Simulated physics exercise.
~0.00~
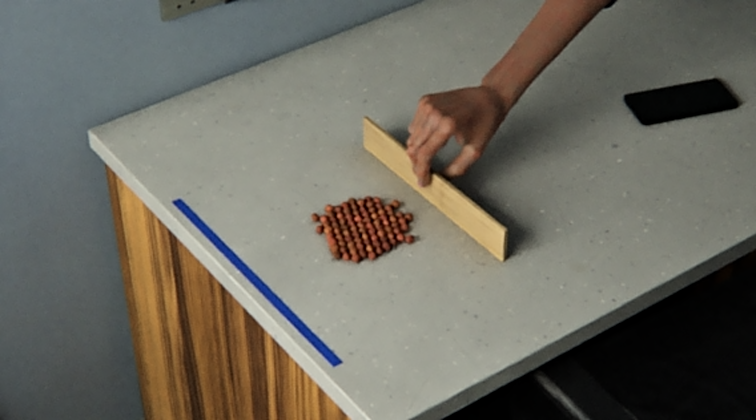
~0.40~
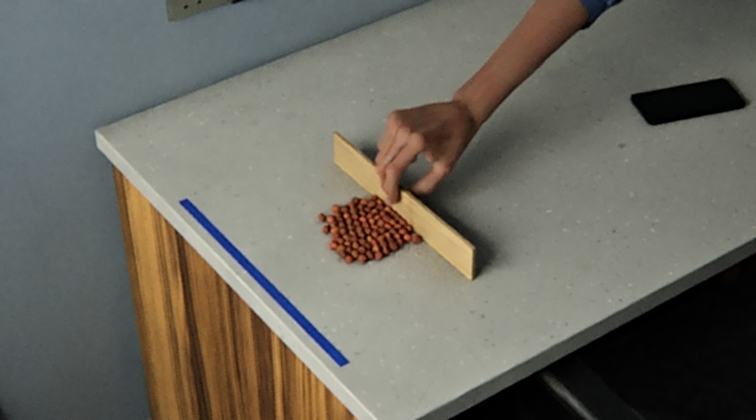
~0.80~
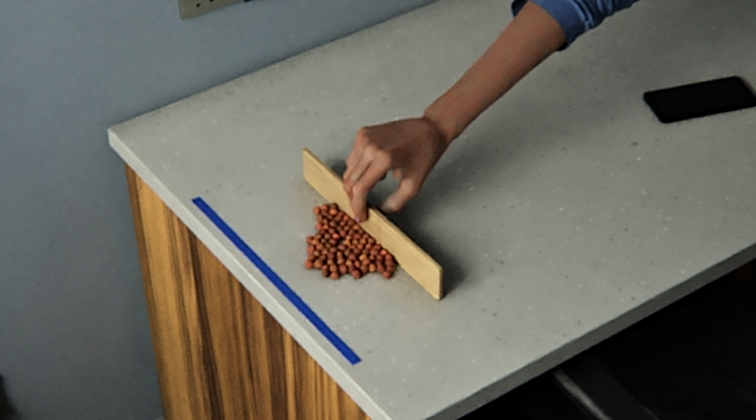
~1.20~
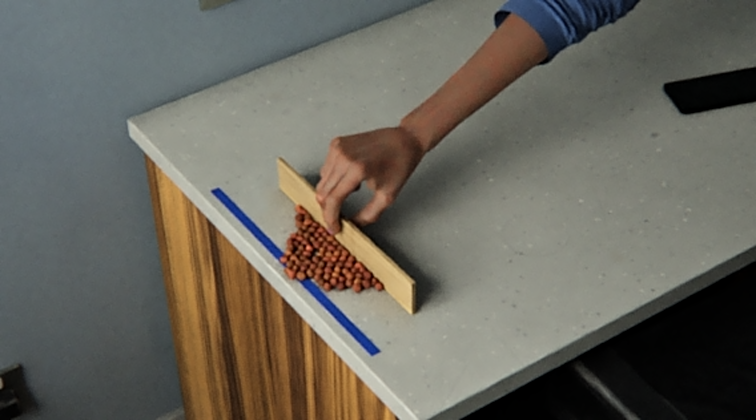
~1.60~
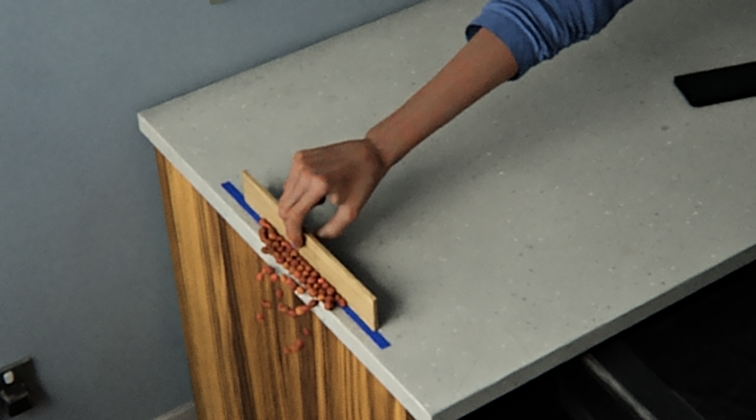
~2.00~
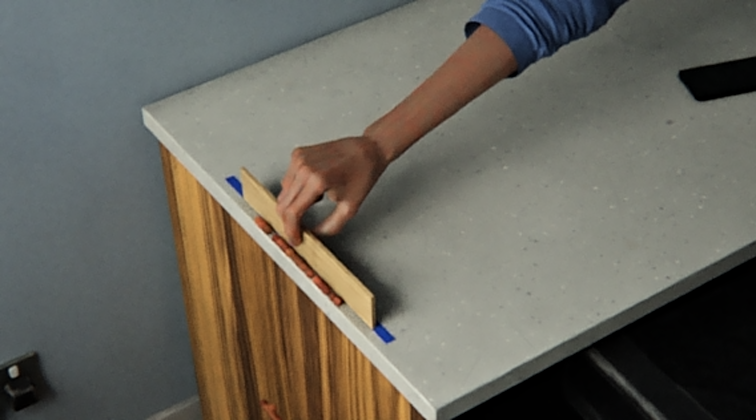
A hand pushed a pile of small reddish-brown bits across a pale speckled countertop with a strip of wood, moving left toward blue tape near the edge, then stopped at the tape as most spilled over, leaving a thin row along the strip.
